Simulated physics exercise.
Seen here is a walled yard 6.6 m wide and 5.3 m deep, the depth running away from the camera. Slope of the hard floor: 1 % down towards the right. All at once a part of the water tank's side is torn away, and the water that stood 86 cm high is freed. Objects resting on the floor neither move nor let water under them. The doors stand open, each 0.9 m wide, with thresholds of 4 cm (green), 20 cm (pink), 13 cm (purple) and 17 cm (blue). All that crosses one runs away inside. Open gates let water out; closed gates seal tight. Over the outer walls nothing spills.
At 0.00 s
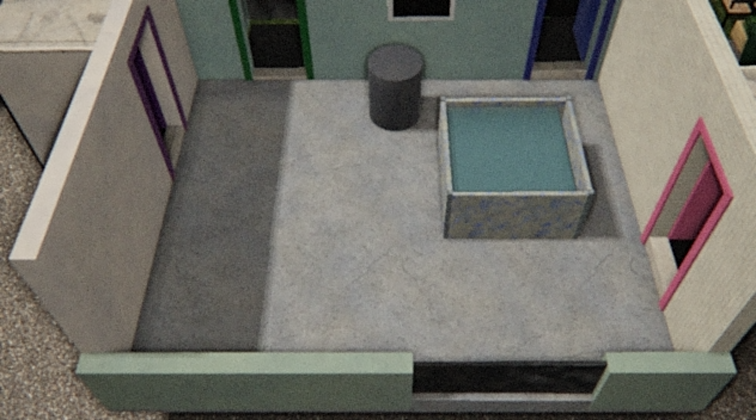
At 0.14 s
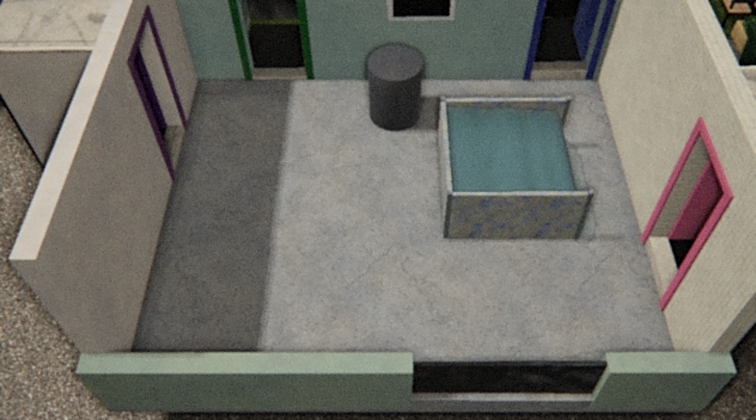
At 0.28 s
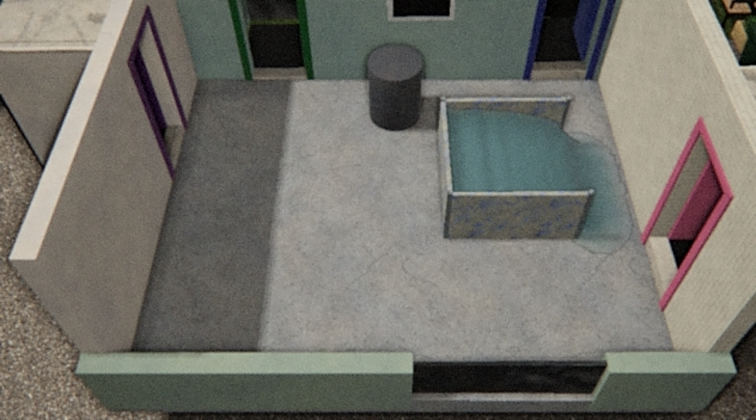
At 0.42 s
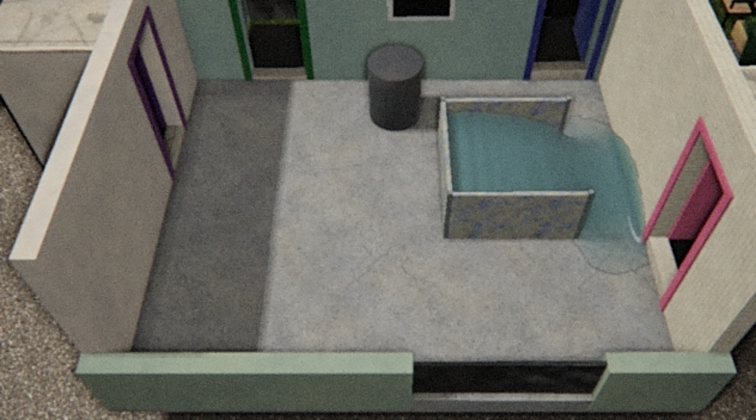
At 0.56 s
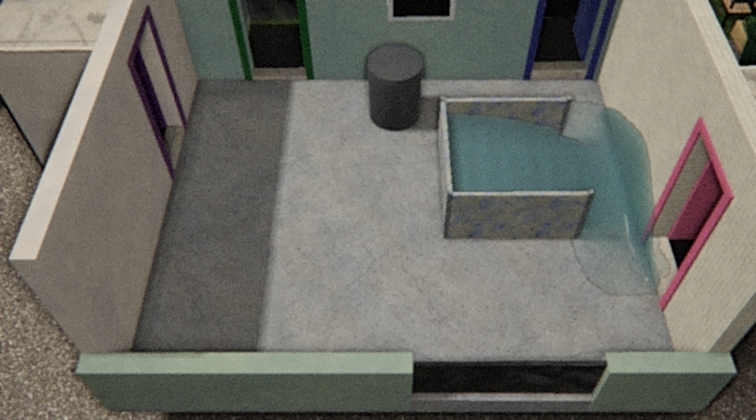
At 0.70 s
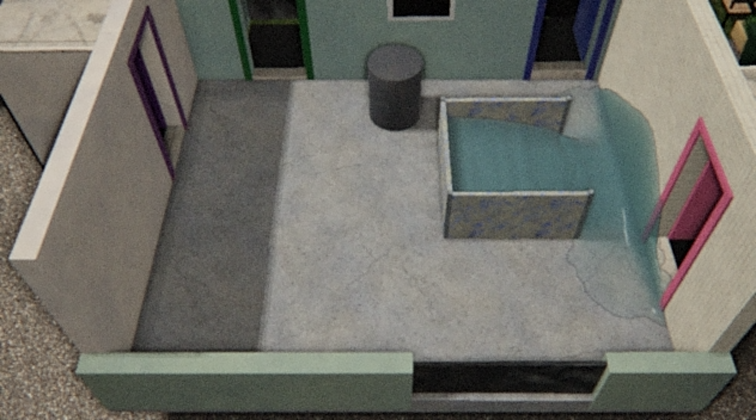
Water pours from the right side of a rectangular tank in a walled yard after that side gives way, spreads across the grey floor to the right-hand wall, and fans out along it past the pink-framed doorway.
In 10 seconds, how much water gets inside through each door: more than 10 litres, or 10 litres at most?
In order: The green door lets in more than the cap, the pink door lets in more than the cap, the purple door lets in less than the cap, the blue door lets in more than the cap.
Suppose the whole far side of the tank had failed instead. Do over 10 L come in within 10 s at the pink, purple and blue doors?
For pink, too little; for purple, too little; for blue, too much.
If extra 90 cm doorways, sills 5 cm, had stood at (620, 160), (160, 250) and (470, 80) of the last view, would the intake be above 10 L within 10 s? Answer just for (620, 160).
At that door: Exceeding the limit.
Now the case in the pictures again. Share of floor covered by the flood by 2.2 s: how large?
Close to 30 in a hundred.
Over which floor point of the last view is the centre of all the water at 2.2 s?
It lies at roughly (557, 207) in pixels.
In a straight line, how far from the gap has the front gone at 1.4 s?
Some 3.0 metres from the gap.
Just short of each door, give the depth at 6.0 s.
Door by door in cm, green shows 2, pink shows 10, purple shows 13, blue shows 12.
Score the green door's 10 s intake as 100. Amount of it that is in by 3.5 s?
Fraction in by then: Around 0 per cent.
After 1.4 s water covers 20 % of the floor and is deepest (54 cm) near (623, 192); green door not reached, pink door 28 cm at the sill, 13 L in, purple door not reached, blue door 31 cm at the sill, 31 L in.
After 2.2 s water covers 30 % of the floor and is deepest (40 cm) near (655, 367); green door not reached, pink door 21 cm at the sill, 27 L in, purple door not reached, blue door 36 cm at the sill, 156 L in.
After 3.5 s water covers 65 % of the floor and is deepest (21 cm) near (597, 97); green door 3 cm at the sill, 0 L in, pink door 11 cm at the sill, 30 L in, purple door not reached, blue door 20 cm at the sill, 237 L in.
After 6.0 s water covers 95 % of the floor and is deepest (14 cm) near (184, 137); green door 2 cm at the sill, 0 L in, pink door 10 cm at the sill, 30 L in, purple door 13 cm at the sill, 0 L in, blue door 12 cm at the sill, 242 L in.
After 10.0 s water covers 100 % of the floor and is deepest (12 cm) near (361, 121); green door 8 cm at the sill, 28 L in, pink door 6 cm at the sill, 30 L in, purple door 4 cm at the sill, 0 L in, blue door 7 cm at the sill, 242 L in.
